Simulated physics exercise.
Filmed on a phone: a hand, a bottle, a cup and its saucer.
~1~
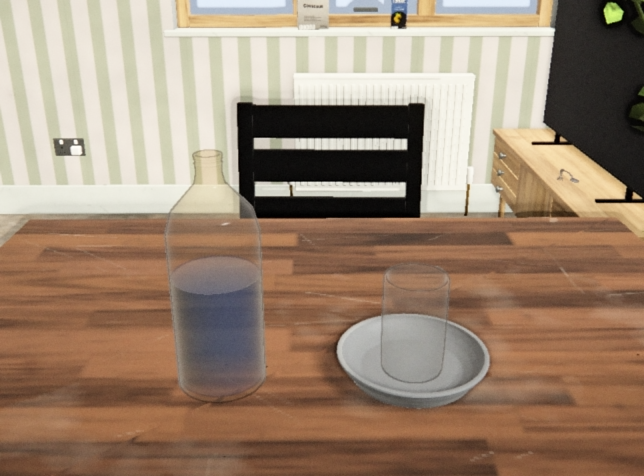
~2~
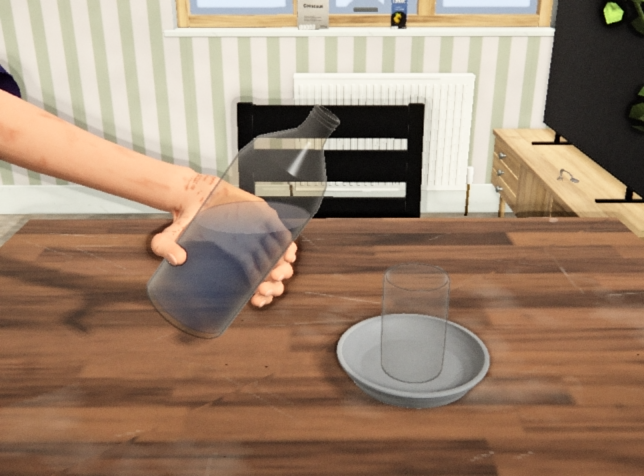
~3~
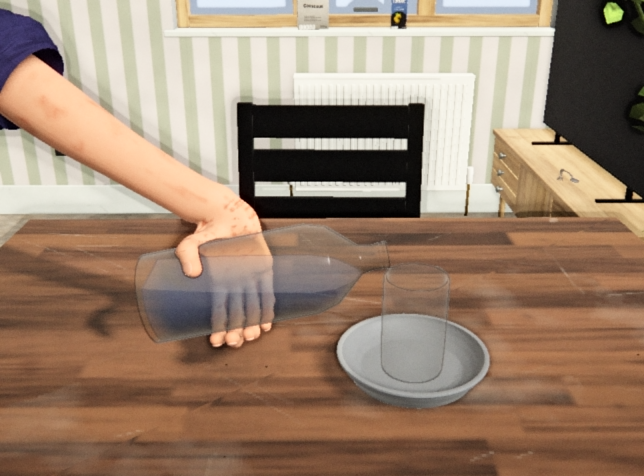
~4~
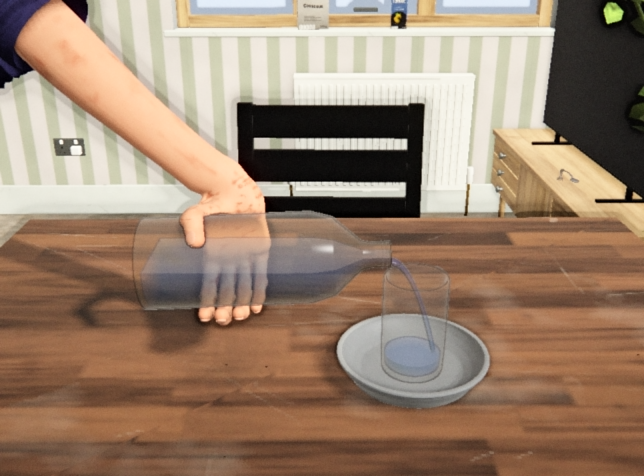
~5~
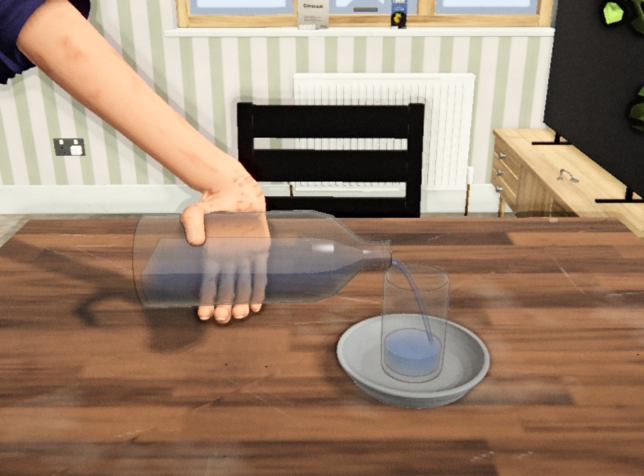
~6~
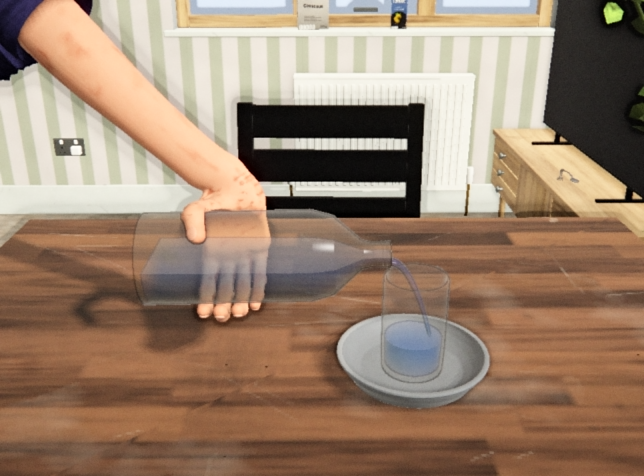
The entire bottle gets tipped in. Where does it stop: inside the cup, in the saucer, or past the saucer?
My prediction: Spillage past the saucer.
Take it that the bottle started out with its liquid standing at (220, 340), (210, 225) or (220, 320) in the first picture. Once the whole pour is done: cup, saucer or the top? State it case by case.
In that order: The cup holds it, past the saucer, saucer too.
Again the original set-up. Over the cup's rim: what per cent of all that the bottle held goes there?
About 60 per cent.
Shortly, the cup is full to the brim; the saucer is wet, with room to spare.
Then, the cup is full to the brim; the saucer is full and running over.
At the finish, the cup is full to the brim; the saucer is full and running over.
